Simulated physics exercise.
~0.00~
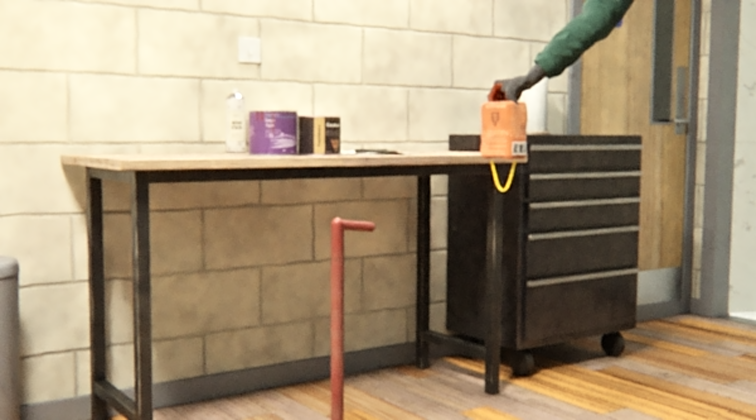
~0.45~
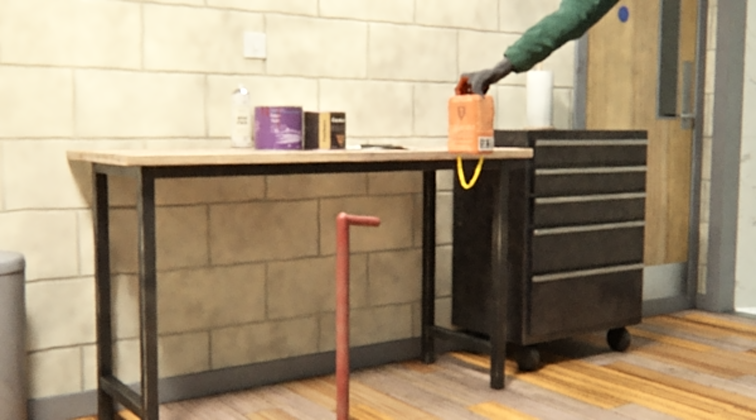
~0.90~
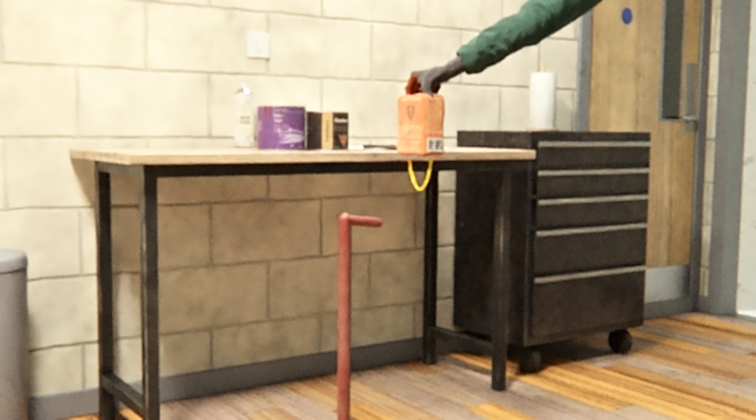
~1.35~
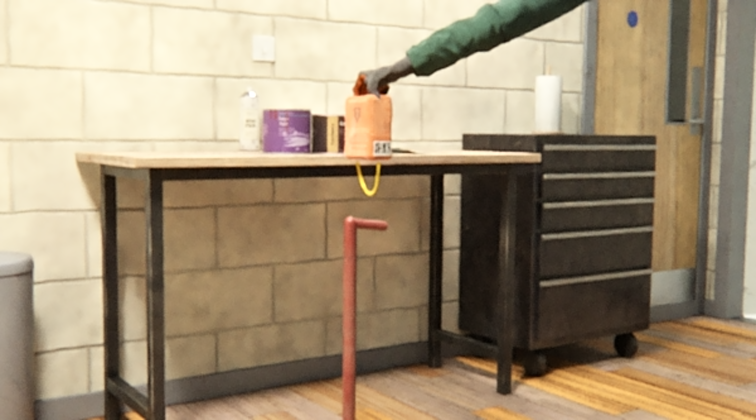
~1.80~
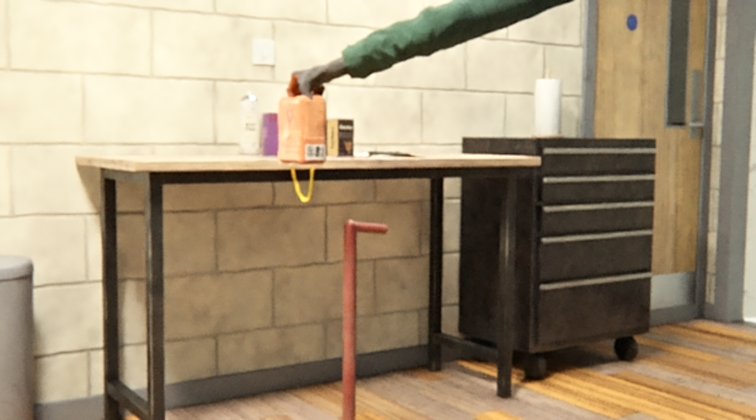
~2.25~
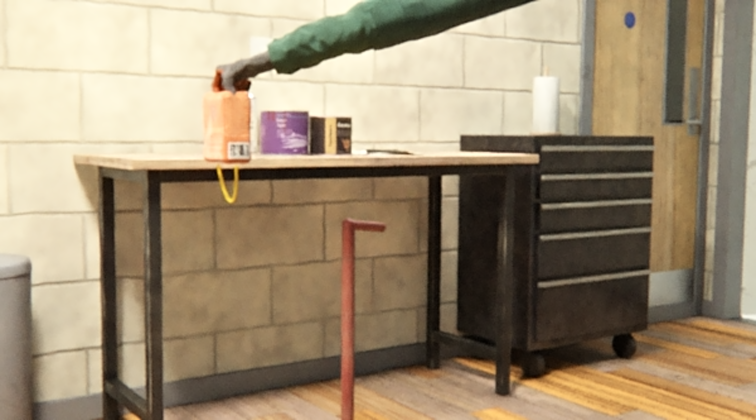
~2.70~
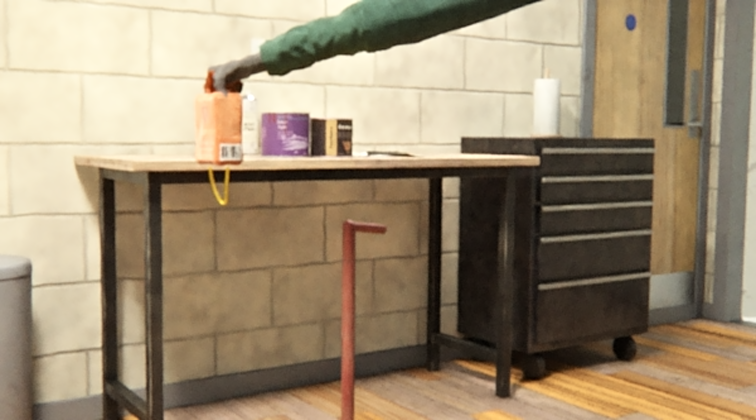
In the video, a green-sleeved arm moves an upright orange pouch with a hanging yellow loop leftward along a table, behind a short red post with a bar at its top, passing it freely and stopping near the table's left end, still held.
